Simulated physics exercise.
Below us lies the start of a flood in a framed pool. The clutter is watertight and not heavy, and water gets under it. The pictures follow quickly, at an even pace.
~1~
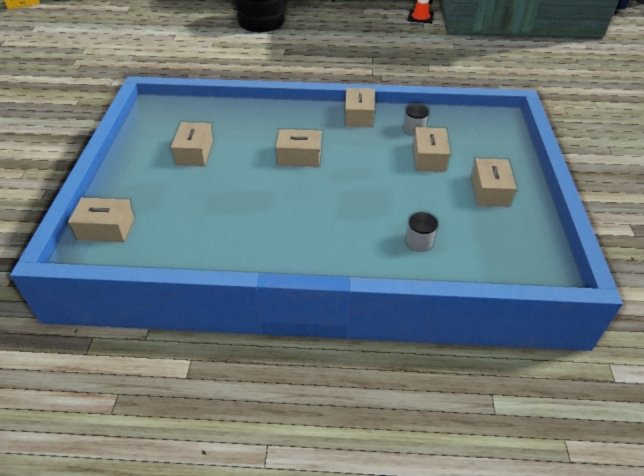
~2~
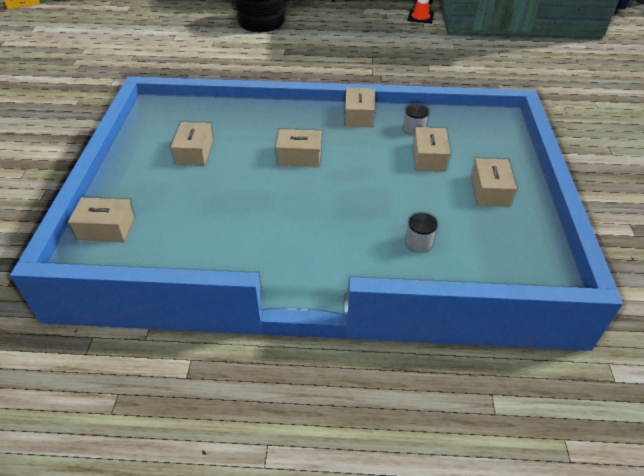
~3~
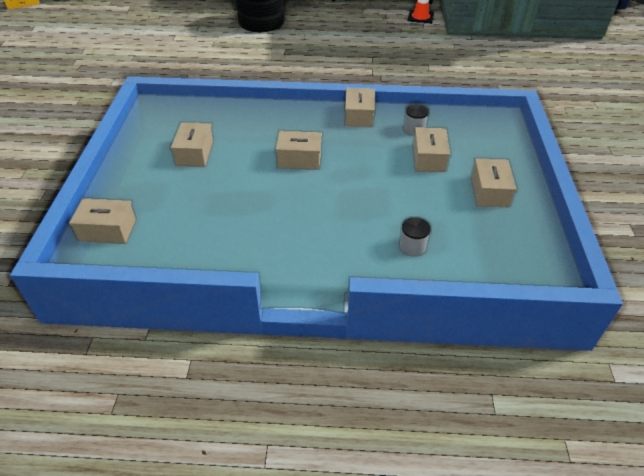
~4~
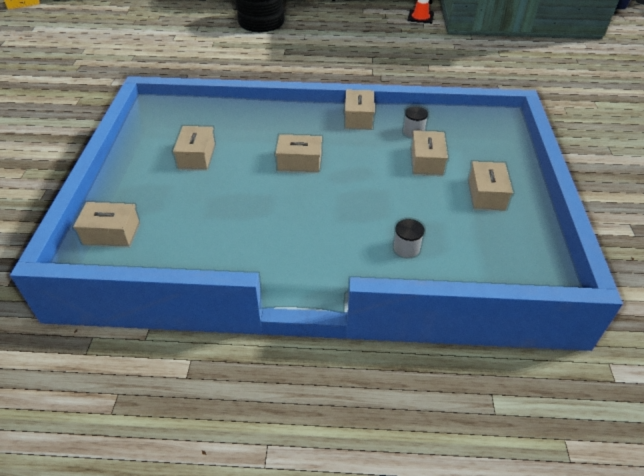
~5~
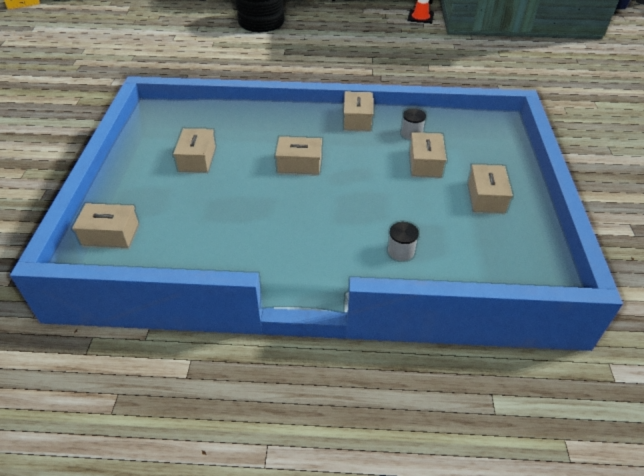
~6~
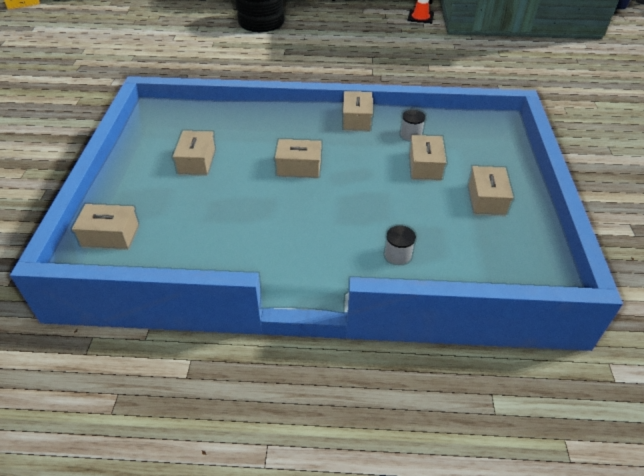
A blue-framed rectangular pool of shallow teal water sits on a weathered plank floor, seen from above at an angle by a still camera. Six tan boxes with dark slots and two grey metal pails are spread across it, one pail near the back, one front right. A gap opens in the front wall, then the front pail drifts slightly left and forward while the others barely shift.
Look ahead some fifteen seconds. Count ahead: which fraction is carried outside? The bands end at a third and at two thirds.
That comes to under a third.
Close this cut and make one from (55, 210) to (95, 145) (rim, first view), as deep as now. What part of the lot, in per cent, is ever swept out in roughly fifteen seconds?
I make it 40 per cent.
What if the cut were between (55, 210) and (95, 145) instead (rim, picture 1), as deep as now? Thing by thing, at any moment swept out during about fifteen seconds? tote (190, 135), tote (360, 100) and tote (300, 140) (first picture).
As listed: Yes, kept in, washed out.
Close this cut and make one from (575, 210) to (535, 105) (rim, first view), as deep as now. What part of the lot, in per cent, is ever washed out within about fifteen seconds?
Near 80 in a hundred.
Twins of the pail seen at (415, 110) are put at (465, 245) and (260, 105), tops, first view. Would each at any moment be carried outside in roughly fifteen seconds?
In that order: Carried outside, inside.
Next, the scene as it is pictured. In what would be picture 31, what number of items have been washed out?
I count 1.
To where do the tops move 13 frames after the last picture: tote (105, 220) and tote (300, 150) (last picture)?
At about (124, 233) and (297, 182).
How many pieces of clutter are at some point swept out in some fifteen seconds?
That makes 2.
A moment on, 0 of 8 are out; 8 afloat.
Next, 1 of 8 are out; 7 afloat.
Later, 1 of 8 are out; 7 afloat.
In the end, 2 of 8 are out; 6 afloat.
